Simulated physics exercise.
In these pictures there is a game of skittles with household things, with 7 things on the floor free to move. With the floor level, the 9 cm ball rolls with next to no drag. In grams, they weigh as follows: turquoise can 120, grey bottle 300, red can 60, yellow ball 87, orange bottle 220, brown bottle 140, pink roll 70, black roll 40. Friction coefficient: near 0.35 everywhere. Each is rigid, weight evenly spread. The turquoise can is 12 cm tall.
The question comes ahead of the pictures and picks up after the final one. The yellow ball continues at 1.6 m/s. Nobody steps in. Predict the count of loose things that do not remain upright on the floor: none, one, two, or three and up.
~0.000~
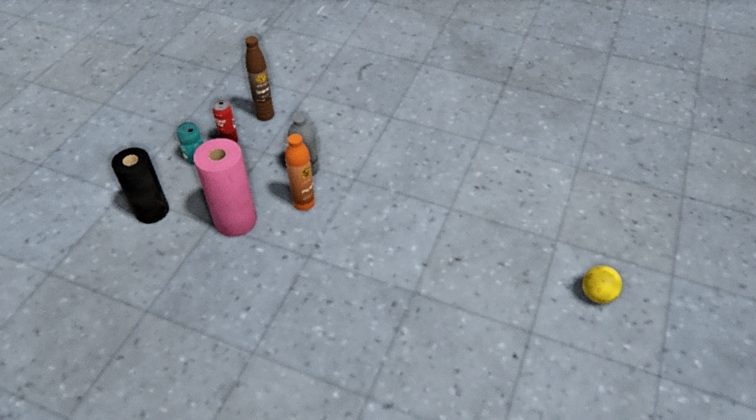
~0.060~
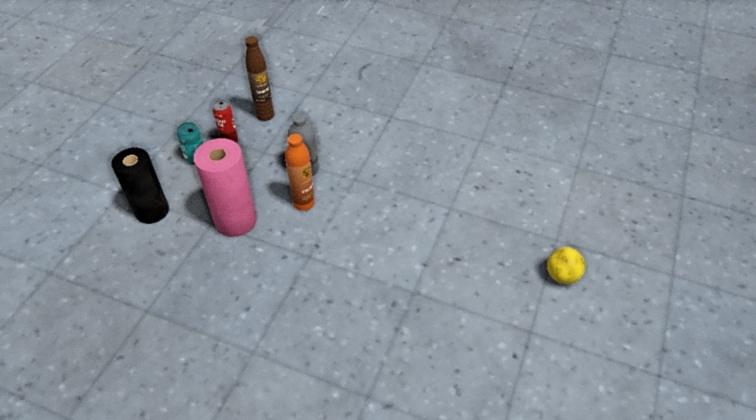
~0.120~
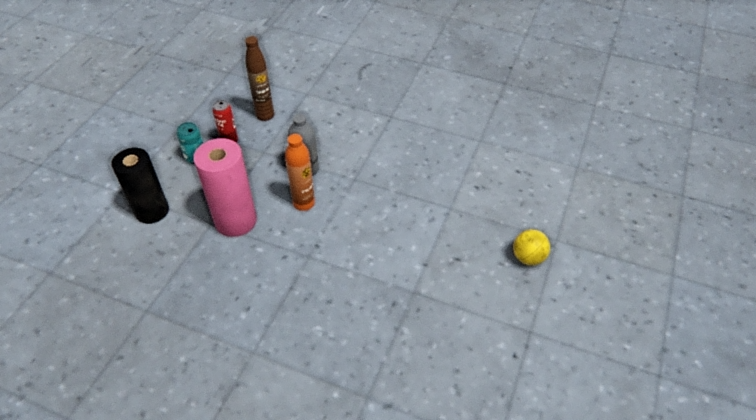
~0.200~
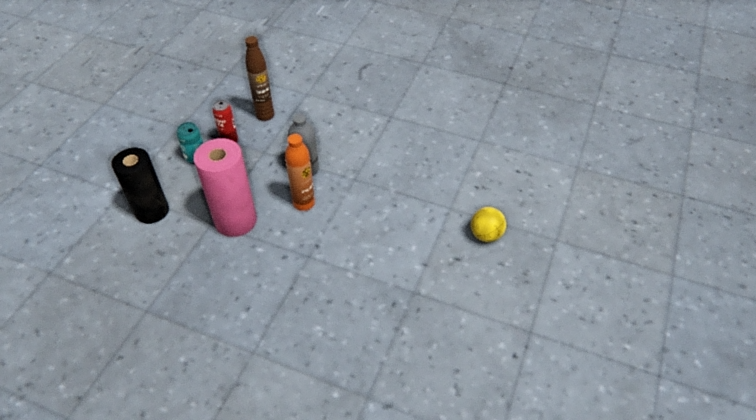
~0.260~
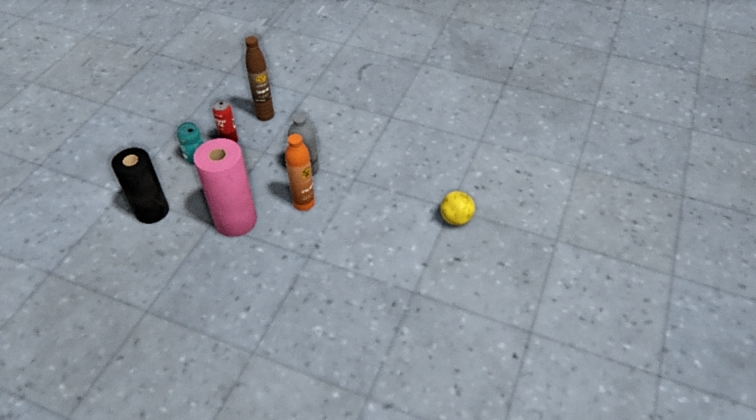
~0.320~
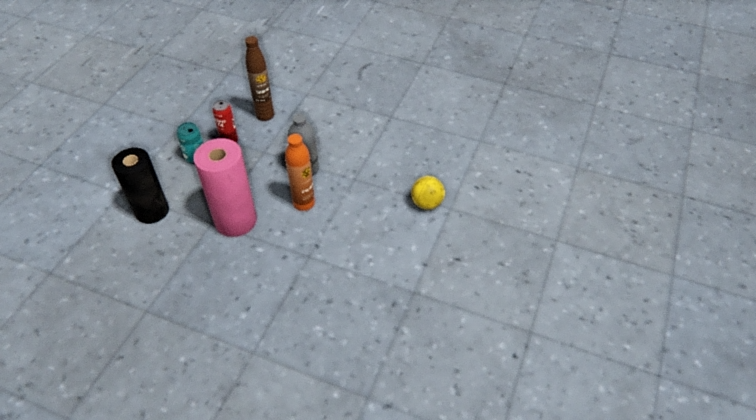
The count is one.
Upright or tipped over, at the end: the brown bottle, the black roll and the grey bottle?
Here's how it ends: The brown bottle comes down, the black roll never goes down, and the grey bottle never goes down.
After 0.52 s, ball 84 cm along; yellow ball near (338, 146).
After 1.02 s, ball 117 cm along; yellow ball near (246, 110); brown bottle 29° off upright.
After 1.52 s, ball 126 cm along; yellow ball near (210, 112); brown bottle on its side.
After 2.92 s, ball 152 cm along; yellow ball near (109, 121); brown bottle on its side.
In the end (3.8 s), toppled on the floor, brown bottle; the other 6 under 8 cm from the start. At the end, from the last picture's camera, turquoise can near (192, 144), grey bottle near (303, 145).
